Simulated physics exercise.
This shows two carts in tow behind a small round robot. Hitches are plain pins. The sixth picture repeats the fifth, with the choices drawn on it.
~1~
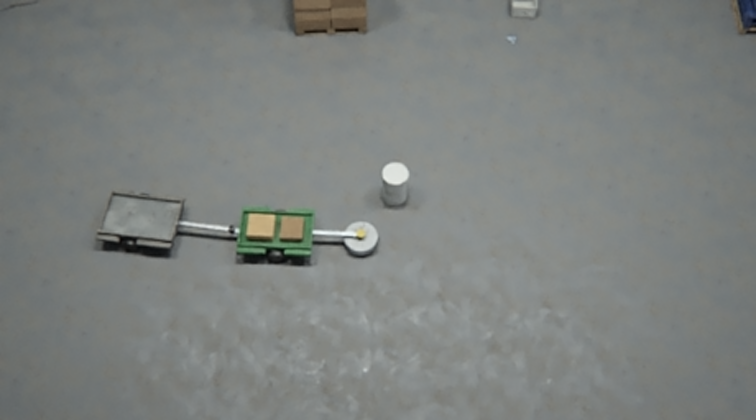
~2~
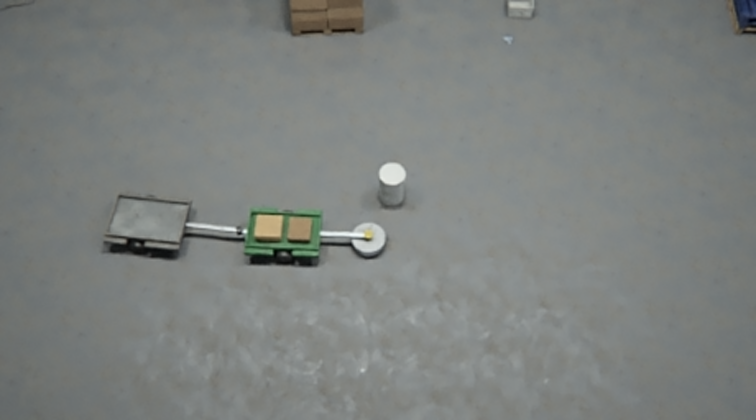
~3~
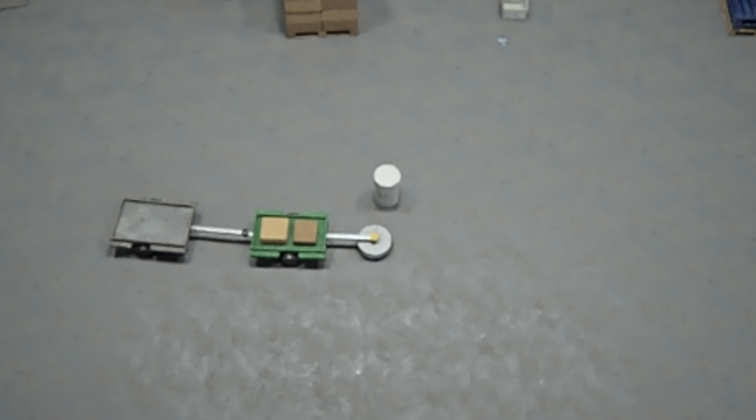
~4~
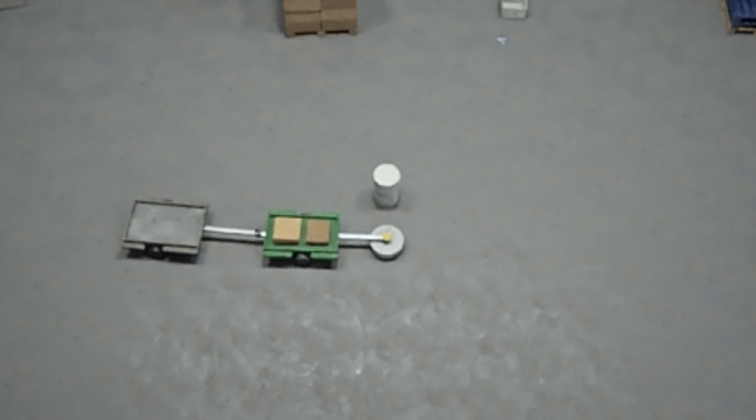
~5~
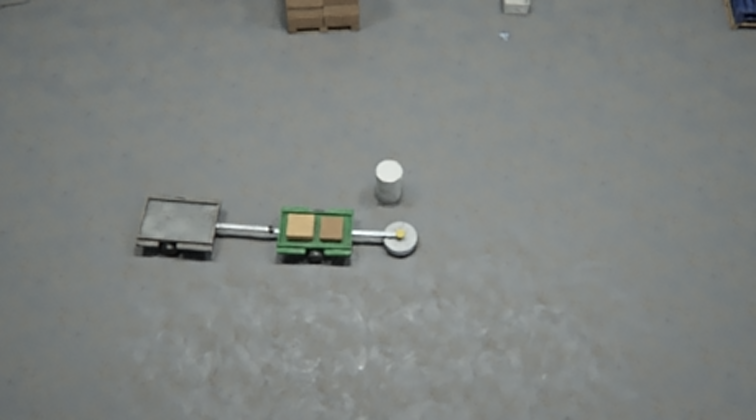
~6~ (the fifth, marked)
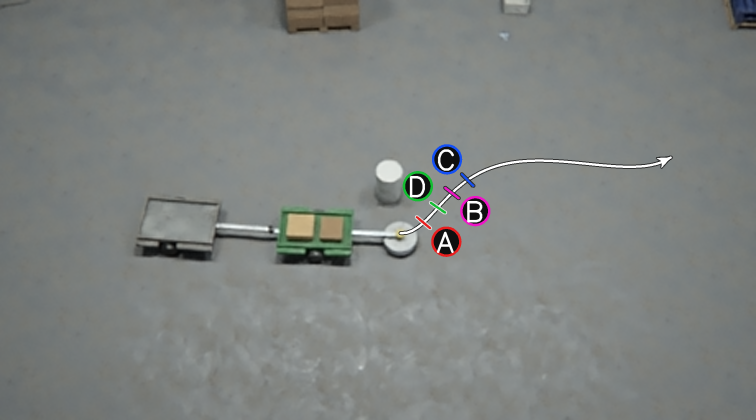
On a grey warehouse floor, a small round robot slowly towed a green cart carrying two boxes and an empty grey cart to the right, moving past a standing white drum.
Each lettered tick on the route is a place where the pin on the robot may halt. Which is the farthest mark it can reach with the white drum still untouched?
At D, and not beyond.
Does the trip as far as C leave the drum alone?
No.
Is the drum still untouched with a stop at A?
For that mark, yes.
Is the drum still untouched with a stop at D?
Yes.
On the marked copy, A at (424, 223); B at (452, 193); C at (468, 180); D at (438, 208); the route from (400, 233) via (525, 161) to (671, 157).
With D. Early on, robot (415, 233), last cart (195, 223).
Further on, robot (428, 222), last cart (210, 224).
At the end, robot (437, 212), last cart (223, 226); nothing has been touched.
As for the rest, A is safe but short; B is too far, the drum has been hit; C is too far, the drum has been hit.
